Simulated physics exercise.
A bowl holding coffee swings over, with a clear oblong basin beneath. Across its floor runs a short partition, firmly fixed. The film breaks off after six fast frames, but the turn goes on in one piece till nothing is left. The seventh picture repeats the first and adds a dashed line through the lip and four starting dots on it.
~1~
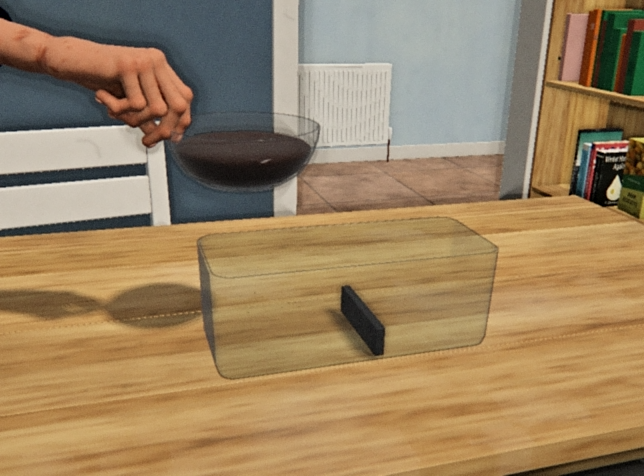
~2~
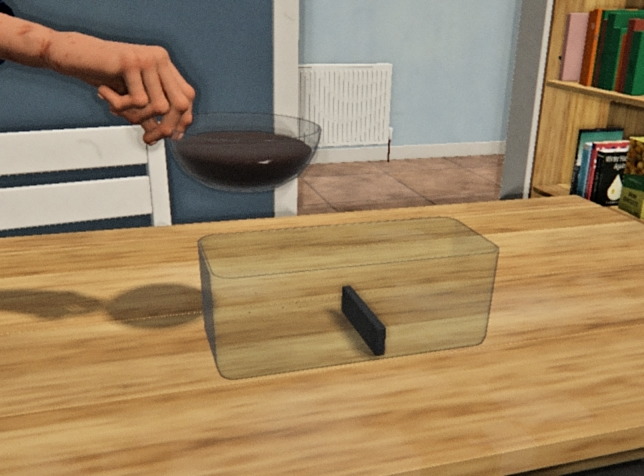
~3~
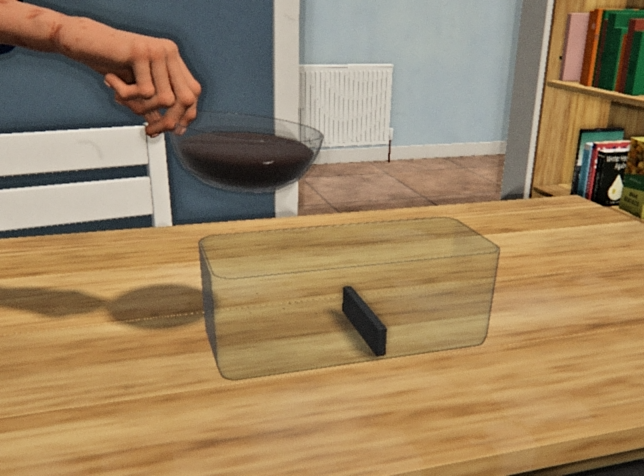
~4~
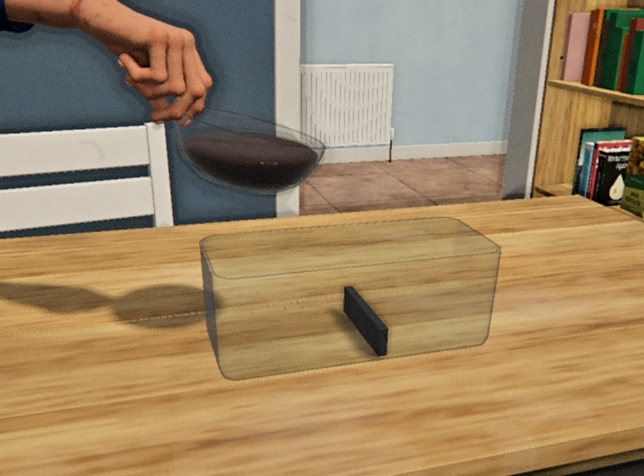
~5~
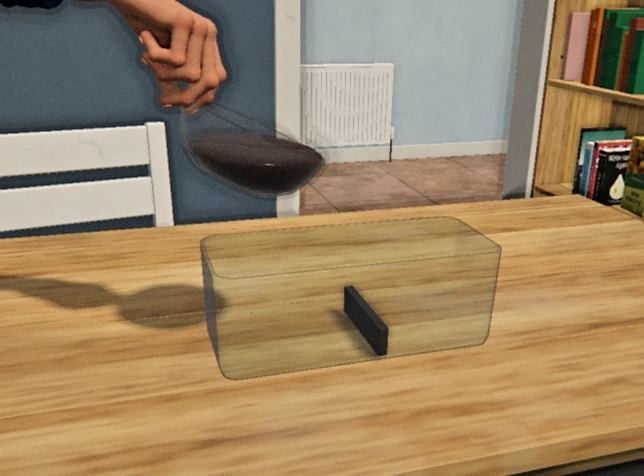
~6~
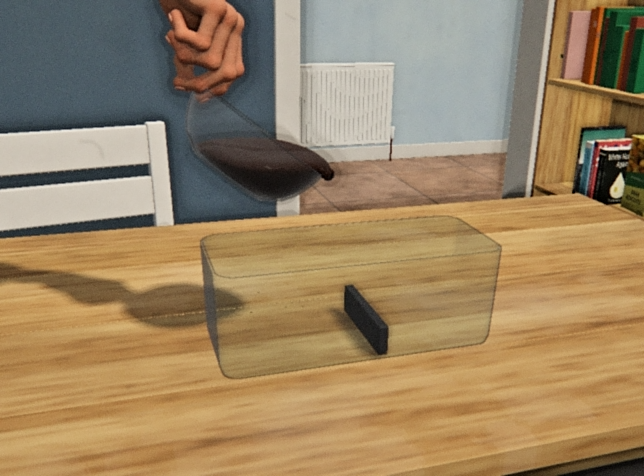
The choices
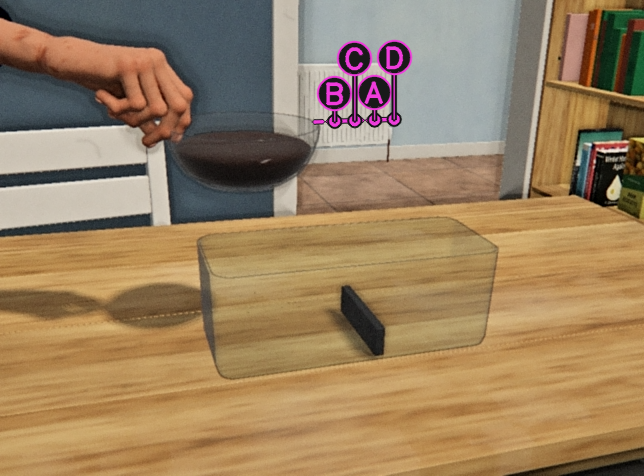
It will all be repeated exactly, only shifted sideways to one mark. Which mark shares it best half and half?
Take B.
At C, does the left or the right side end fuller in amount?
The right side.
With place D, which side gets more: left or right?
More ends on the right.
In magenta, A at (374, 120); B at (334, 121); C at (354, 120); D at (394, 119).
If A is chosen, about 23 % ends left of the wall and 76 % right of it.
If B is chosen, about 52 % ends left of the wall and 47 % right of it.
If C is chosen, about 31 % ends left of the wall and 68 % right of it.
If D is chosen, about 19 % ends left of the wall and 80 % right of it.
